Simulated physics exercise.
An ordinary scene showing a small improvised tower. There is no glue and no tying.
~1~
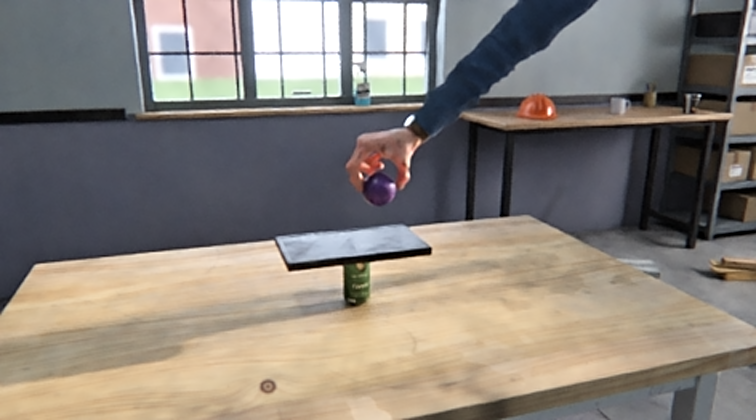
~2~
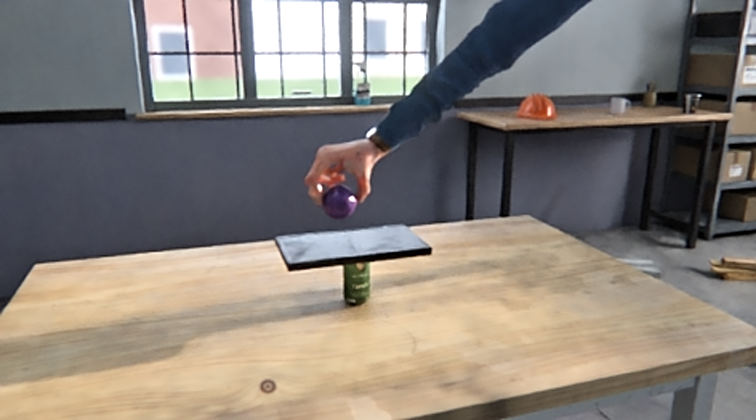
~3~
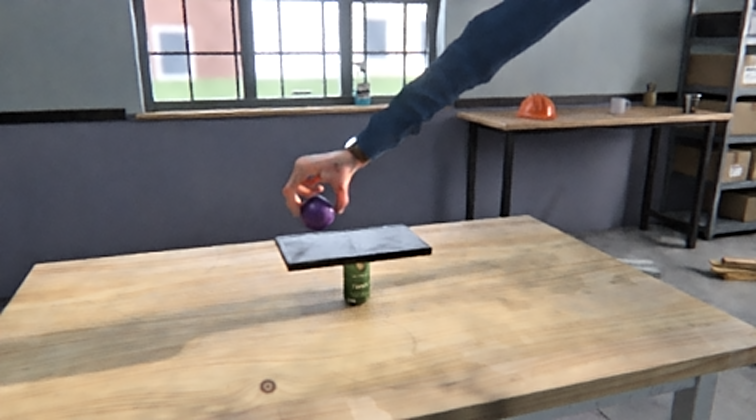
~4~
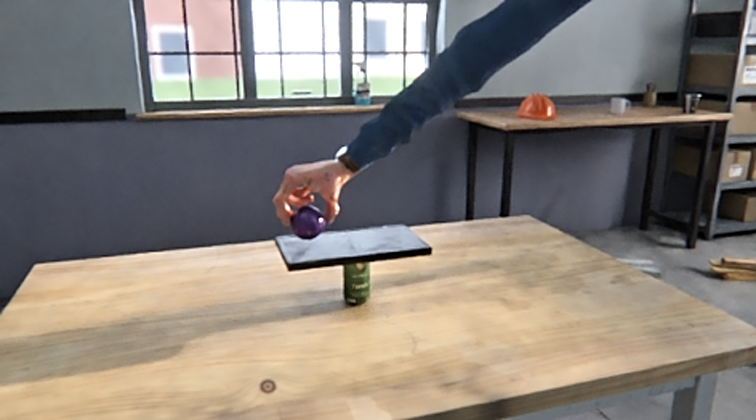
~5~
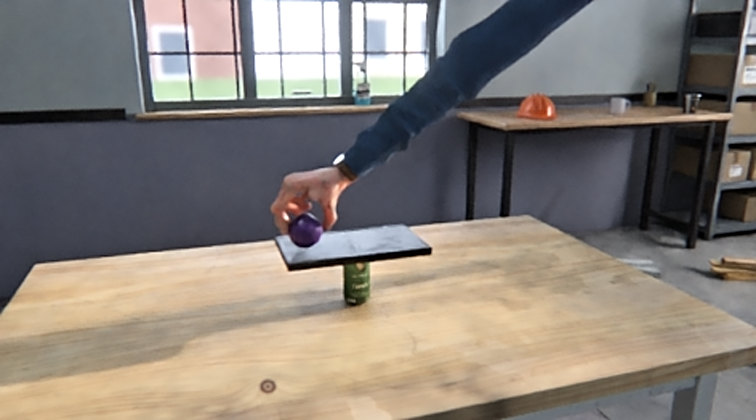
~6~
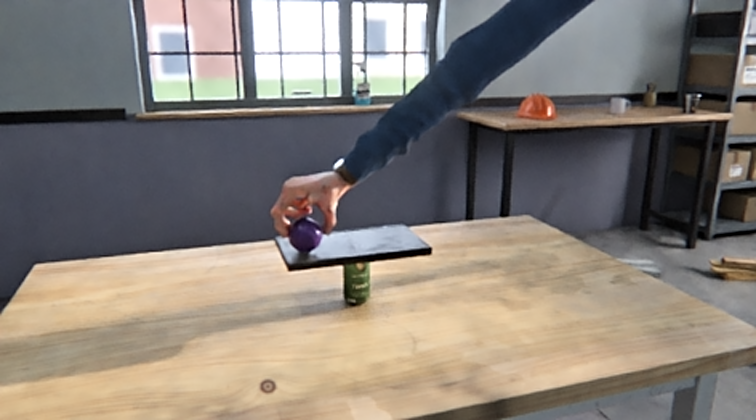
A hand moves a purple onion left and lowers it onto a black board's left end.
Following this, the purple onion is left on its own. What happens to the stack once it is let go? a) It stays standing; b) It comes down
It comes down (b).
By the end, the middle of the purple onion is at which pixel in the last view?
Look around (280, 305) in the final frame.
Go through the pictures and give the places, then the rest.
The first frame shows still above its spot; purple onion (379, 189); green can (357, 276).
The second frame shows still above its spot; purple onion (339, 202); green can (357, 276).
The third frame shows still above its spot; purple onion (317, 213); green can (357, 276).
The fourth frame shows still above its spot; purple onion (308, 223); green can (357, 276).
The fifth frame shows still above its spot; purple onion (305, 231); green can (357, 276).
The sixth frame shows set down, still held; purple onion (305, 235); green can (357, 276).
Then, 0.30 s later than the last frame, purple onion now fallen; black lid tilted by 27°.
Then, 0.50 s later than the last frame, black lid tilted by 66°.
Then, 0.60 s later than the last frame, black lid tilted by 62°.
Then, 1.10 s later than the last frame, black lid tilted by 50°.
When it is over, fallen, purple onion; lying over in the stack, black lid; green can as before. End places, in pixels of the last picture, purple onion near (280, 305). The stack loses its balance.
